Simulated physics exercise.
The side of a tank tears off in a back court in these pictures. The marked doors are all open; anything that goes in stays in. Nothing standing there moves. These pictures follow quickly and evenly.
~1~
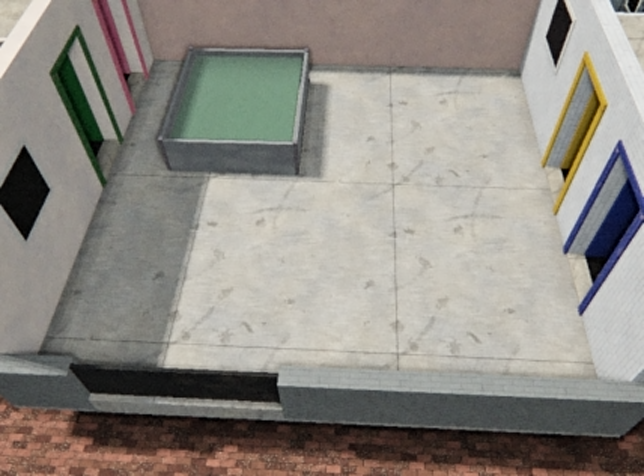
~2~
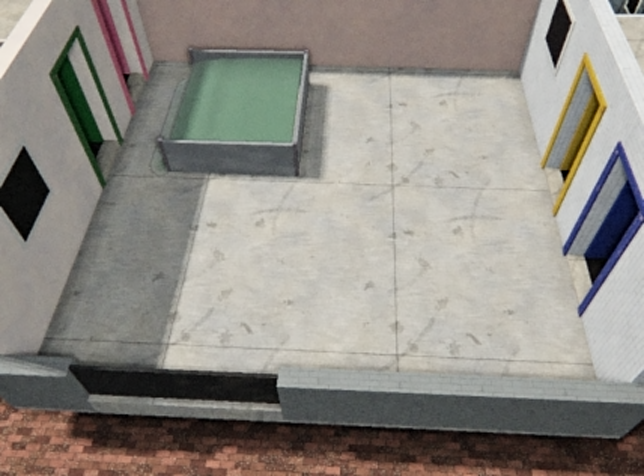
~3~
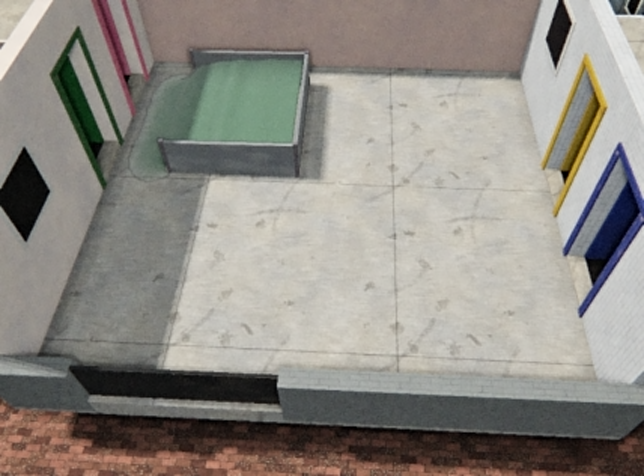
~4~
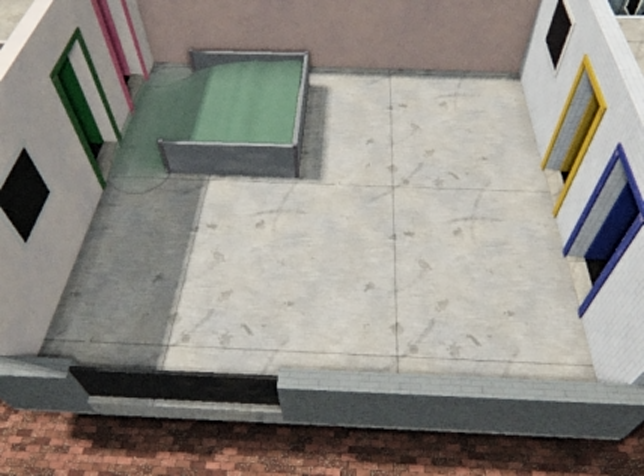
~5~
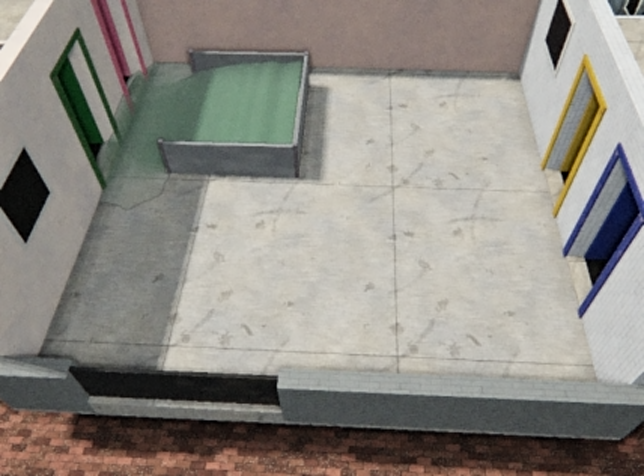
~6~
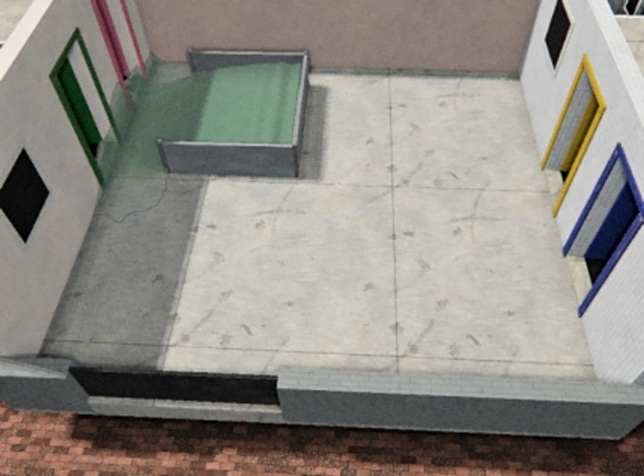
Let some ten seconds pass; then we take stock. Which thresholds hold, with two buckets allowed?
Result: The blue door ends up over two buckets, the pink door ends up over two buckets, the green door ends up over two buckets, the yellow door ends up within two buckets.
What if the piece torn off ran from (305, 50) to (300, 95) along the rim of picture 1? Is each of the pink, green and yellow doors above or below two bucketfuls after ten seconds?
My guess is the pink one is safe, the green one is safe, and the yellow one breaks the limit.
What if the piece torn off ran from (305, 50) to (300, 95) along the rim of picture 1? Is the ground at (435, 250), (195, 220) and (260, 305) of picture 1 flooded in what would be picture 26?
Taking the points in order: Unwetted, unwetted and unwetted.
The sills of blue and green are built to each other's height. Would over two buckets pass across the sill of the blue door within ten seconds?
The blue door remains within bounds, as I see it.
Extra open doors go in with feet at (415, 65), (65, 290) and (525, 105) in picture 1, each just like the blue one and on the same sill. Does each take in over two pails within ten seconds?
The first new doorway comes up short, the second comes up short, the third tops it.
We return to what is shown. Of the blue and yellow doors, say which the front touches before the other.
I choose the yellow one.
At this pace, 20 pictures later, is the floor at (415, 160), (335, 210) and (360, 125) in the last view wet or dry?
As listed: Not flooded, dry, not flooded.
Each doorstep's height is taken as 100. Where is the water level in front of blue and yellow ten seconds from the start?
Approx. 200 % then 70 %.
A moment on, water covers 10 % of the floor; the blue door not reached, the pink door far over two buckets in, the green door over two buckets in, the yellow door not reached.
Next, water covers 20 % of the floor; the blue door not reached, the pink door far over two buckets in, the green door far over two buckets in, the yellow door not reached.
Then, water covers 40 % of the floor; the blue door not reached, the pink door far over two buckets in, the green door far over two buckets in, the yellow door not reached.
Later, water covers 70 % of the floor; the blue door wet at the sill, nothing in, the pink door far over two buckets in, the green door far over two buckets in, the yellow door wet at the sill, nothing in.
In the end, water covers 85 % of the floor; the blue door over two buckets in, the pink door far over two buckets in, the green door far over two buckets in, the yellow door wet at the sill, nothing in.
